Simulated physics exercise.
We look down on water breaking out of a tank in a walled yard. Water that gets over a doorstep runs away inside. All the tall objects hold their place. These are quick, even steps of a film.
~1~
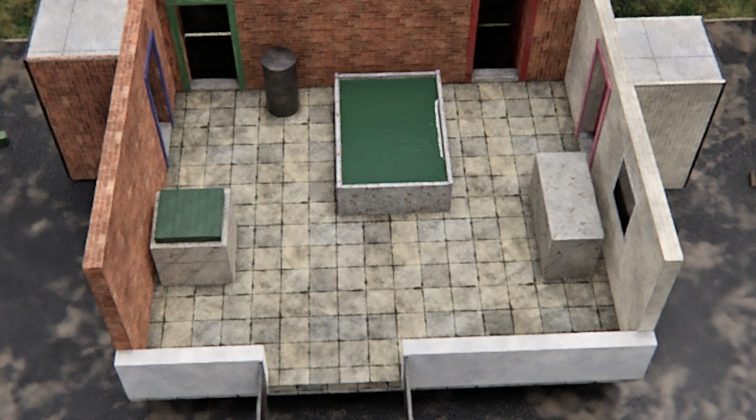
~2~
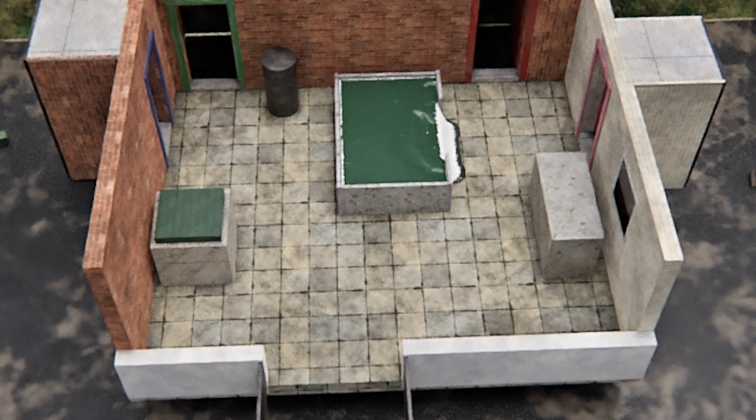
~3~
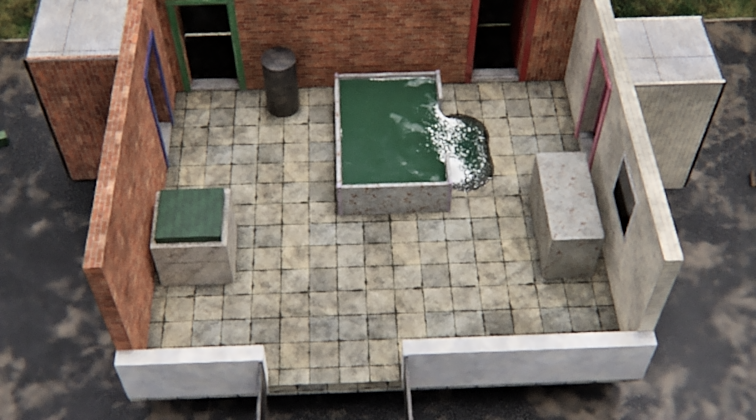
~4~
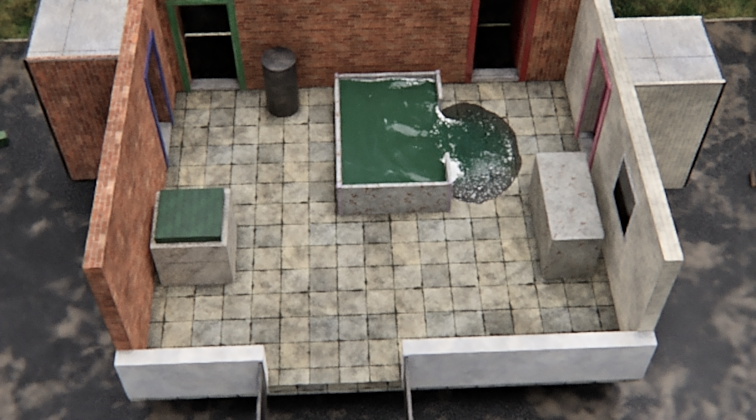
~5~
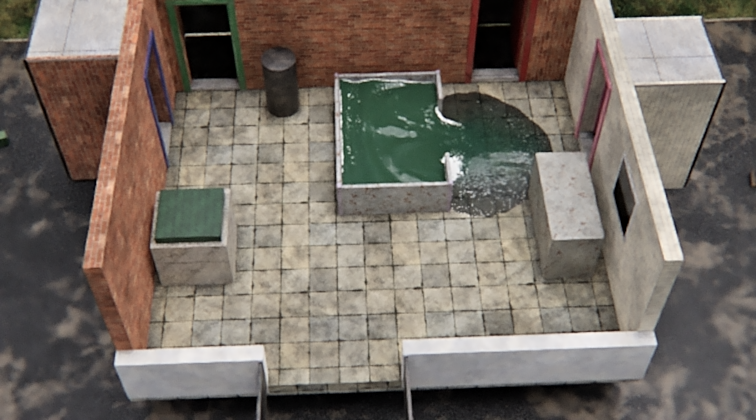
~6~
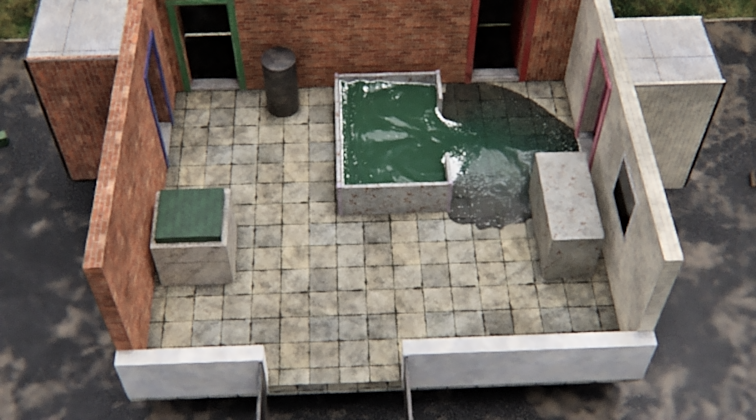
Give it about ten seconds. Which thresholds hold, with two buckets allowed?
One by one: The red door takes more than that; the green door stays under that; the blue door stays under that; the pink door takes more than that.
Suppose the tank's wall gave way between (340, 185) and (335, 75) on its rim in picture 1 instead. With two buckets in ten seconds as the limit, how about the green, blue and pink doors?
The green one is over, the blue one takes more, the pink one is under.
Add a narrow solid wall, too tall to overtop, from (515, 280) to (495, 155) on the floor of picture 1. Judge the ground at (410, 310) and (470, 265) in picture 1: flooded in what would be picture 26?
As listed: Flooded, wet.
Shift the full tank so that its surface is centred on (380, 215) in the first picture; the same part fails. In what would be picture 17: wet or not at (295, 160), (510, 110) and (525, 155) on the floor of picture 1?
In that order: No water, awash, covered.
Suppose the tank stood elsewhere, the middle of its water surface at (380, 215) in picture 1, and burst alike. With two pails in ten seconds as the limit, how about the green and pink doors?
One by one: The green one holds; the pink one keeps below it.
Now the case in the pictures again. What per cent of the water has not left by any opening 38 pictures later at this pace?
Near 90 in a hundred.
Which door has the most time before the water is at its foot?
The one in blue.
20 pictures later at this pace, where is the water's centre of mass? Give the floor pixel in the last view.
Roughly at (468, 162).
A moment on, water covers 20 % of the floor; the red door wet at the sill, nothing in, the green door not reached, the blue door not reached, the pink door over two buckets in.
Next, water covers 25 % of the floor; the red door under two buckets in, the green door not reached, the blue door not reached, the pink door far over two buckets in.
Then, water covers 35 % of the floor; the red door over two buckets in, the green door not reached, the blue door not reached, the pink door far over two buckets in.
Later, water covers 60 % of the floor; the red door over two buckets in, the green door wet at the sill, nothing in, the blue door not reached, the pink door far over two buckets in.
In the end, water covers 85 % of the floor; the red door far over two buckets in, the green door wet at the sill, nothing in, the blue door wet at the sill, nothing in, the pink door far over two buckets in.
